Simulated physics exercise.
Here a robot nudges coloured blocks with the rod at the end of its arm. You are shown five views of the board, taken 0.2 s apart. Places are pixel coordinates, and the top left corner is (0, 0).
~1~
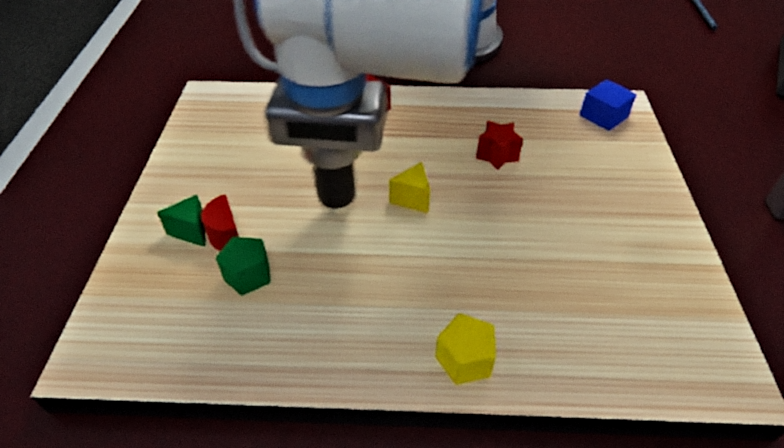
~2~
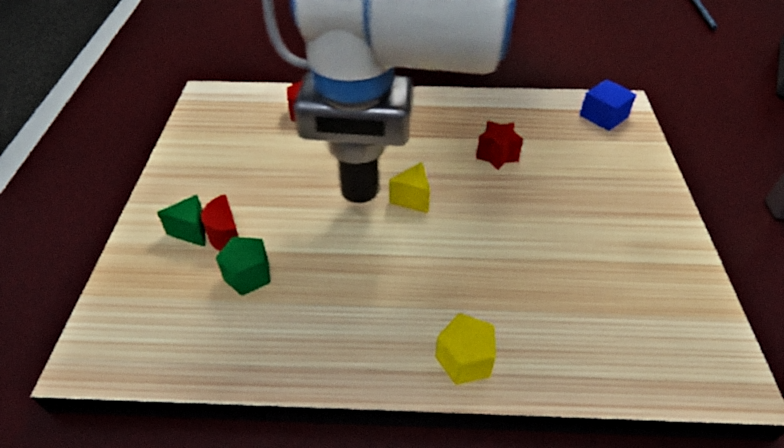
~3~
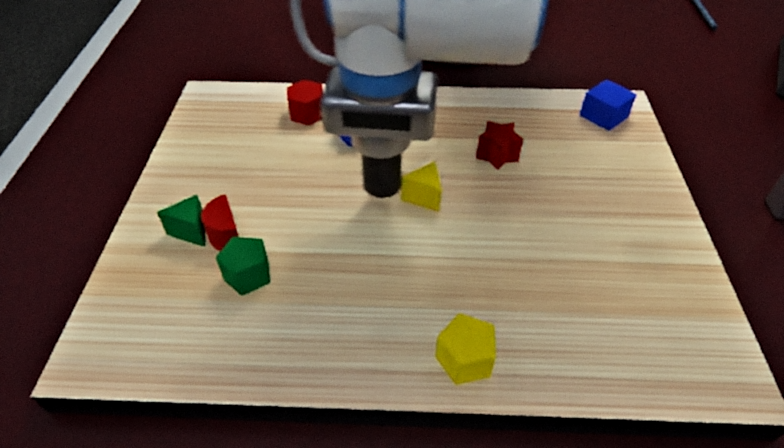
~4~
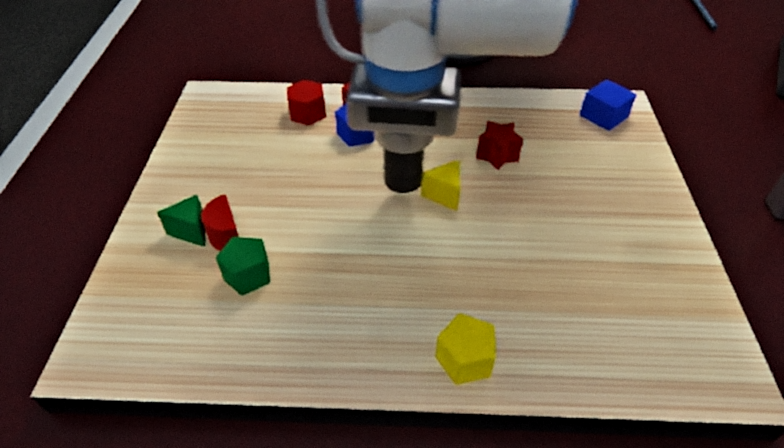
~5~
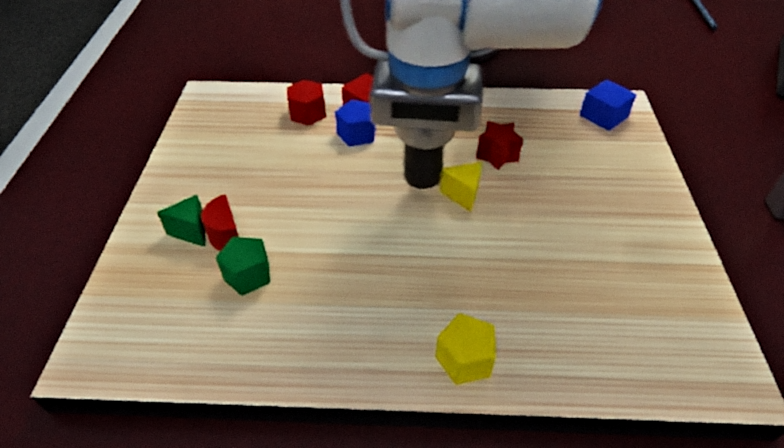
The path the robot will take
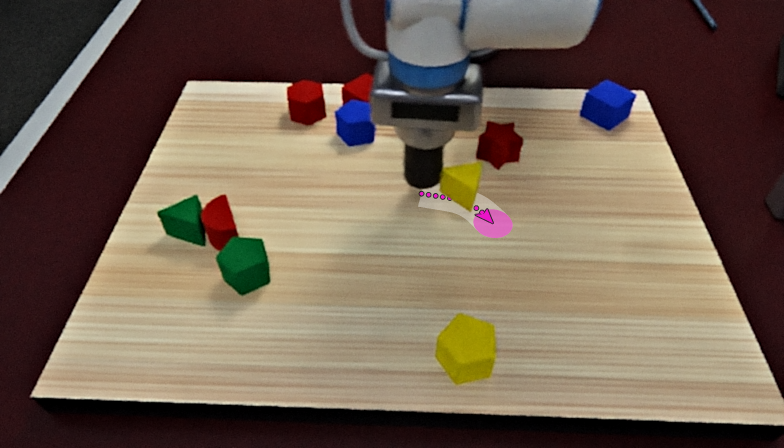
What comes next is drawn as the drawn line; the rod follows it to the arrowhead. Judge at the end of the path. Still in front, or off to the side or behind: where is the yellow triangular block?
It will get left beside or behind the rod.
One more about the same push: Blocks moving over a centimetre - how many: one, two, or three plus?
I'd put the number at one.
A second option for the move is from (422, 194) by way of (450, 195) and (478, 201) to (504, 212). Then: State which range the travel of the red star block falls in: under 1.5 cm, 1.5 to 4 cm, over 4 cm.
Within 1.5 cm.
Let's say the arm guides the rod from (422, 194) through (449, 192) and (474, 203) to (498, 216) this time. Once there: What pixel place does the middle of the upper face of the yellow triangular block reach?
Its top centre lands on (533, 184).
Path on the board, from (422, 194) via (449, 198) and (474, 207), ending at (493, 223).
The first path, step by step. Halfway along, rod (466, 185); yellow triangular block (498, 173), turned 25° clockwise.
At the end, rod (496, 207); yellow triangular block (511, 176); red star block in place.
